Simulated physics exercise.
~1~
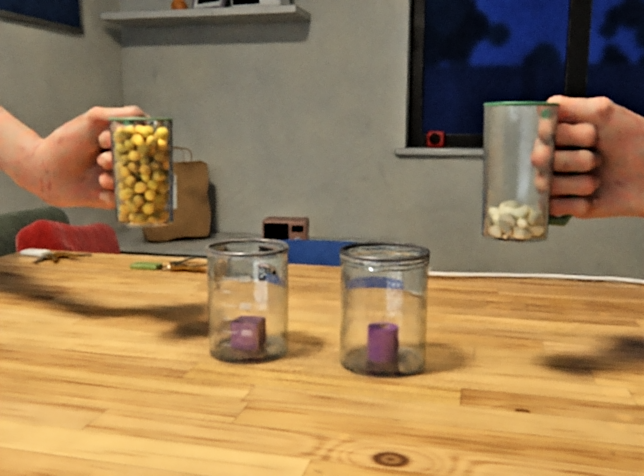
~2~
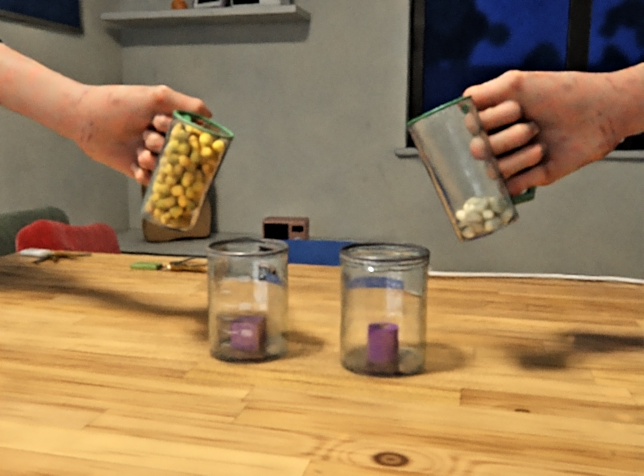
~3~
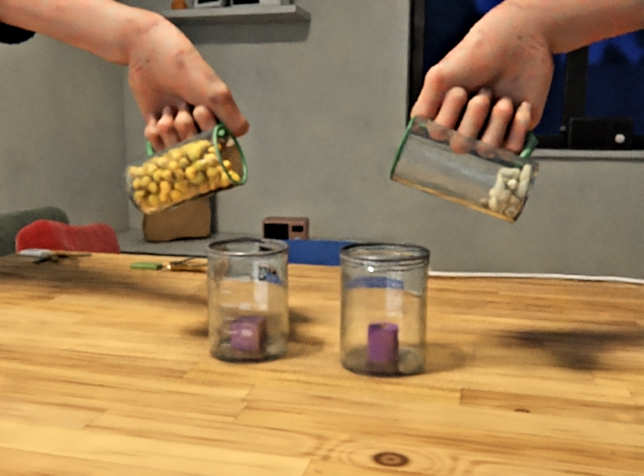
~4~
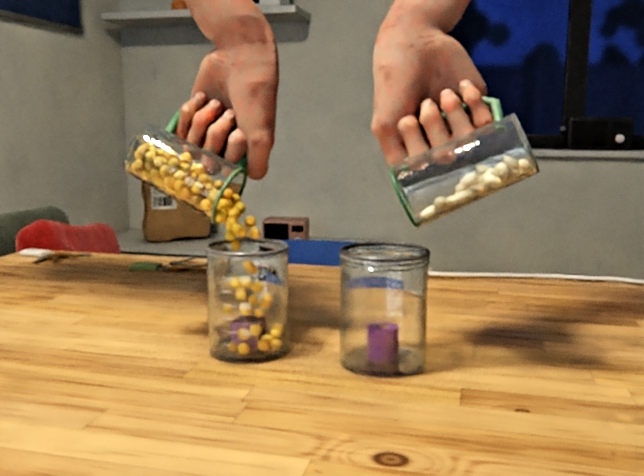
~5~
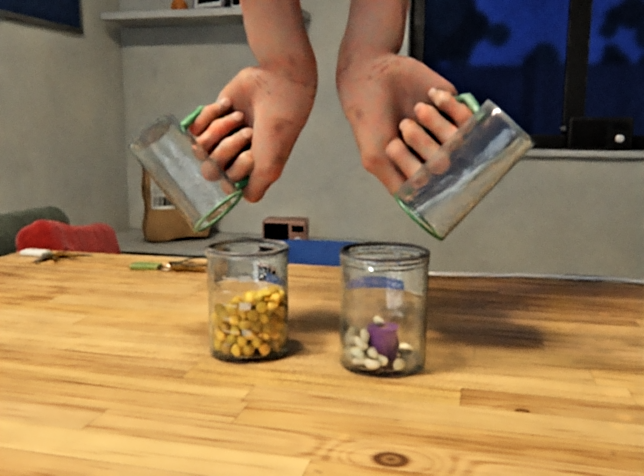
On a wooden table, two hands empty cups into jars, burying only the left purple block.
